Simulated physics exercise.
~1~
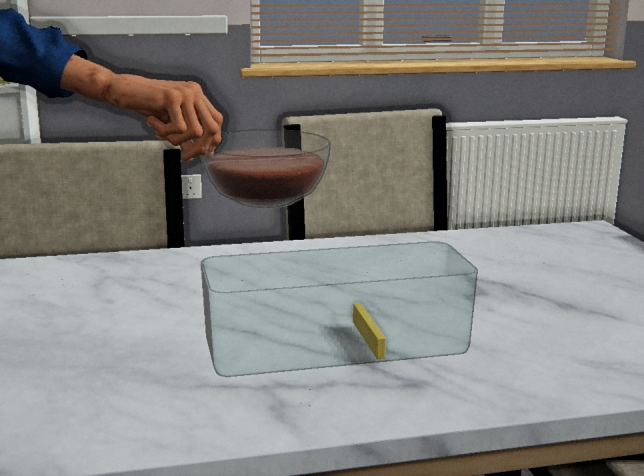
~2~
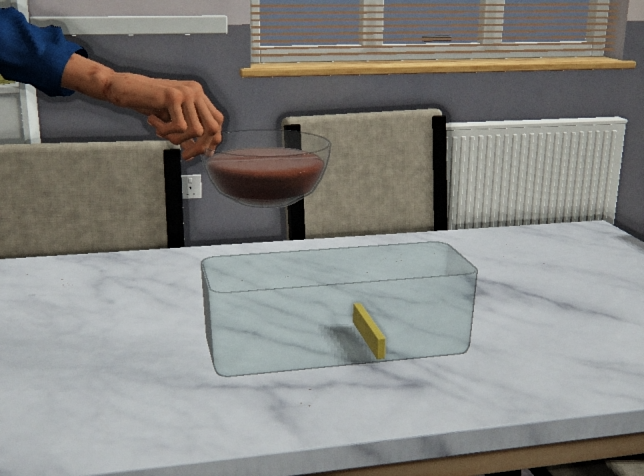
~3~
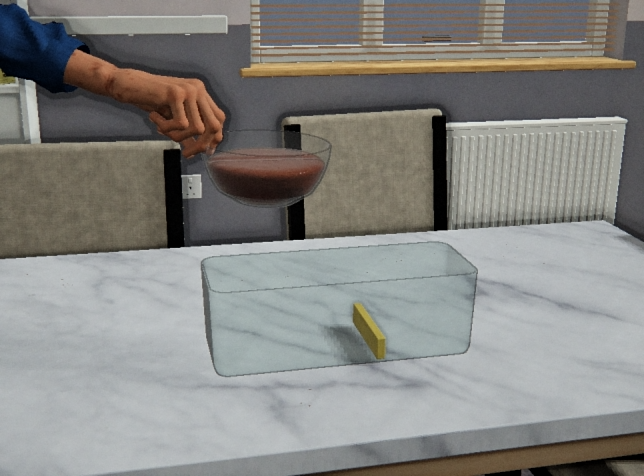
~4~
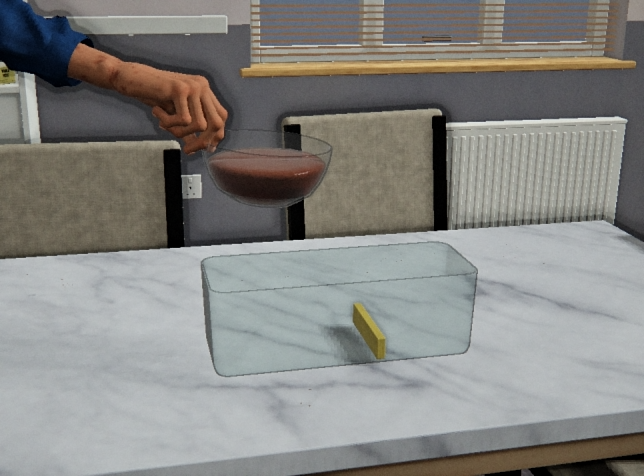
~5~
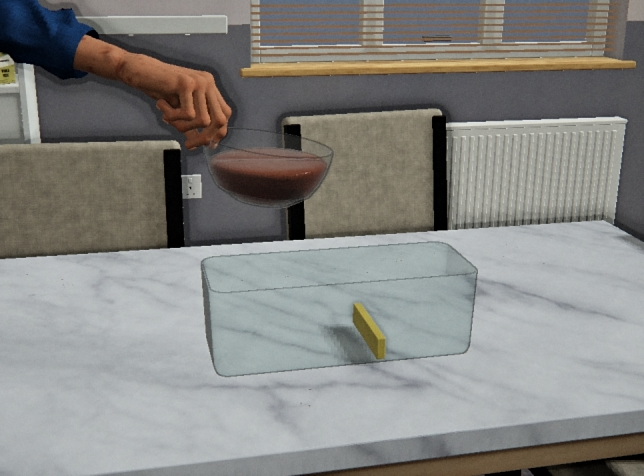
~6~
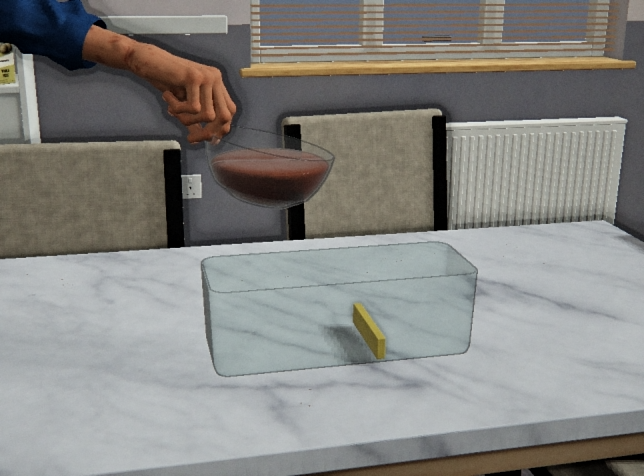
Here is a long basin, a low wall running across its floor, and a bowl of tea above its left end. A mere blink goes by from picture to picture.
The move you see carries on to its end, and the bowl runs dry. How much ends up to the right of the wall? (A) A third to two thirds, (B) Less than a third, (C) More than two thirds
The answer is A.
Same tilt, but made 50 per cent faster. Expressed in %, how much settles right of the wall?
Roughly 40 percent.
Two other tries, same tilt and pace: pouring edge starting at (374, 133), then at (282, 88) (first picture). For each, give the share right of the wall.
First try 75 %, second try 10 %.
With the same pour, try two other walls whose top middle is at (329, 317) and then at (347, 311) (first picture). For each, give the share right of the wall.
First try: Roughly 90 per cent; second try: 80 per cent.
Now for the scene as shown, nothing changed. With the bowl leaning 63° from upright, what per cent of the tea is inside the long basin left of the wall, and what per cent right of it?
On the left 5 %, on the right 10 %.
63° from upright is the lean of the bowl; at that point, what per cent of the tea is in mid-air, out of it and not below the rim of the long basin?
I'd put it near 30 per cent.
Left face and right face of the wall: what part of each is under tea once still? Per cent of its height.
Once it settles, the left reaches around 40 and the right around 80.
A moment on, the tilt is 63° and 52 per cent is still to pour, 5 is left of the wall and 11 right of it.
Next, the tilt is 93° and 4 per cent is still to pour, 35 is left of the wall and 53 right of it.
Then the tilt is 100° and 0 per cent is still to pour, 46 is left of the wall and 53 right of it.
Later the tilt is 100° and 0 per cent is still to pour, 46 is left of the wall and 53 right of it.
At rest 46 per cent lies left of the wall, 53 right of it and 1 outside.
